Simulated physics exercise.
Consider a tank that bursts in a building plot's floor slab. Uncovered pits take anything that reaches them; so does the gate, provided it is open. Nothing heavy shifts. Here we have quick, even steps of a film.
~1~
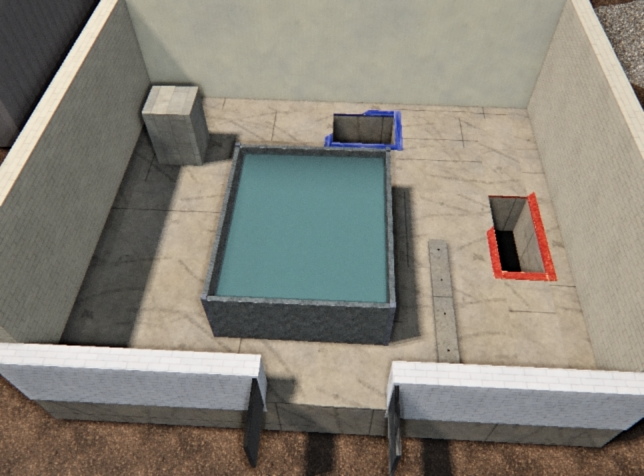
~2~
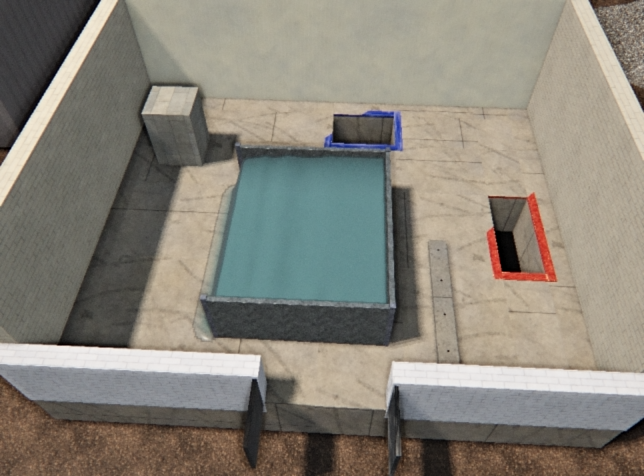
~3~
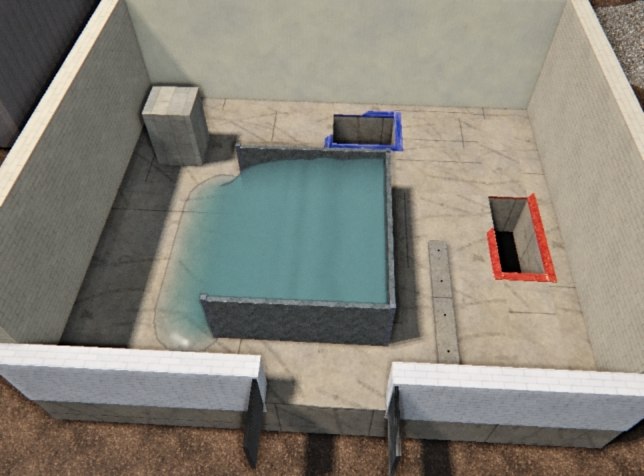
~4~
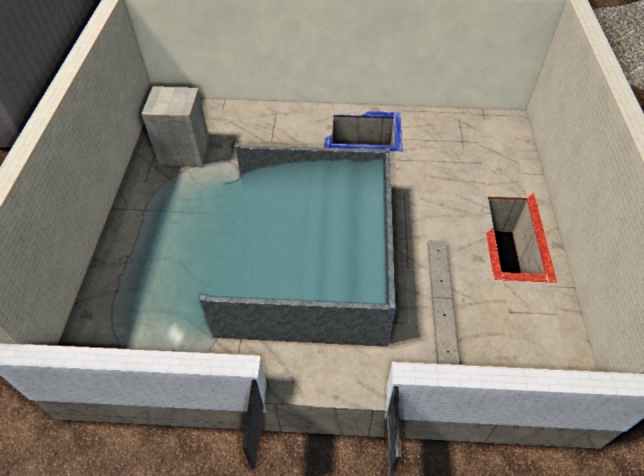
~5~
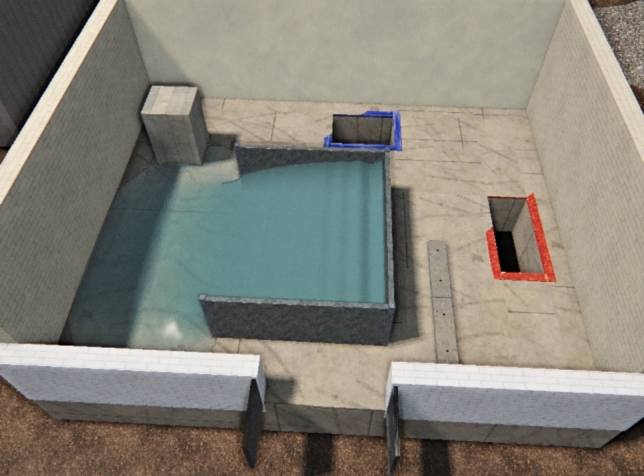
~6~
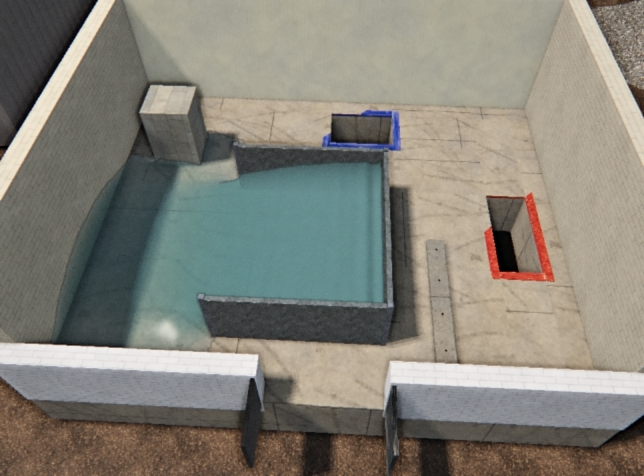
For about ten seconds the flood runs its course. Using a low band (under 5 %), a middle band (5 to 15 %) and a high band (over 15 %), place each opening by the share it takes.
The gate is in the middle band; the red pit is in the middle band; the blue pit is in the high band.
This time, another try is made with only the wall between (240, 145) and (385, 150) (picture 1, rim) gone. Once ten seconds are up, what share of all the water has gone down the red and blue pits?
Result - red: 8 %; blue: 50 %.
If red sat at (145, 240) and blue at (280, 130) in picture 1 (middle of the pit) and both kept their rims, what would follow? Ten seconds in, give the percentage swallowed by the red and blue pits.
Of everything, red catches 70 per cent while blue catches 6 per cent.
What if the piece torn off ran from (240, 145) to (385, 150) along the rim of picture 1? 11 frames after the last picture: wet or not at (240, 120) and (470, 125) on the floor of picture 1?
Point one waterlogged, point two waterlogged.
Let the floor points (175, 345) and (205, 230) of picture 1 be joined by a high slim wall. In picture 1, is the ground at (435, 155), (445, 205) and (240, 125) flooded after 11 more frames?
Untouched, untouched, swamped.
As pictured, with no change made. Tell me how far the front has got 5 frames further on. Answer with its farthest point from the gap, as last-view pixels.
Somewhere about (153, 95).
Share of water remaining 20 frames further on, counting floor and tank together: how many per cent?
Result: Close to 96 %.
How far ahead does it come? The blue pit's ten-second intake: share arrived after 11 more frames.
Around 0 in a hundred.
A moment on, water covers 30 % of the floor; the gate 0 %, the red pit 0 %, the blue pit 0 %.
Next, water covers 35 % of the floor; the gate 0 %, the red pit 0 %, the blue pit 0 %.
Then, water covers 65 % of the floor; the gate 1 %, the red pit 0 %, the blue pit 2 %.
Later, water covers 95 % of the floor; the gate 5 %, the red pit 3 %, the blue pit 12 %.
In the end, water covers 95 % of the floor; the gate 8 %, the red pit 11 %, the blue pit 19 %.
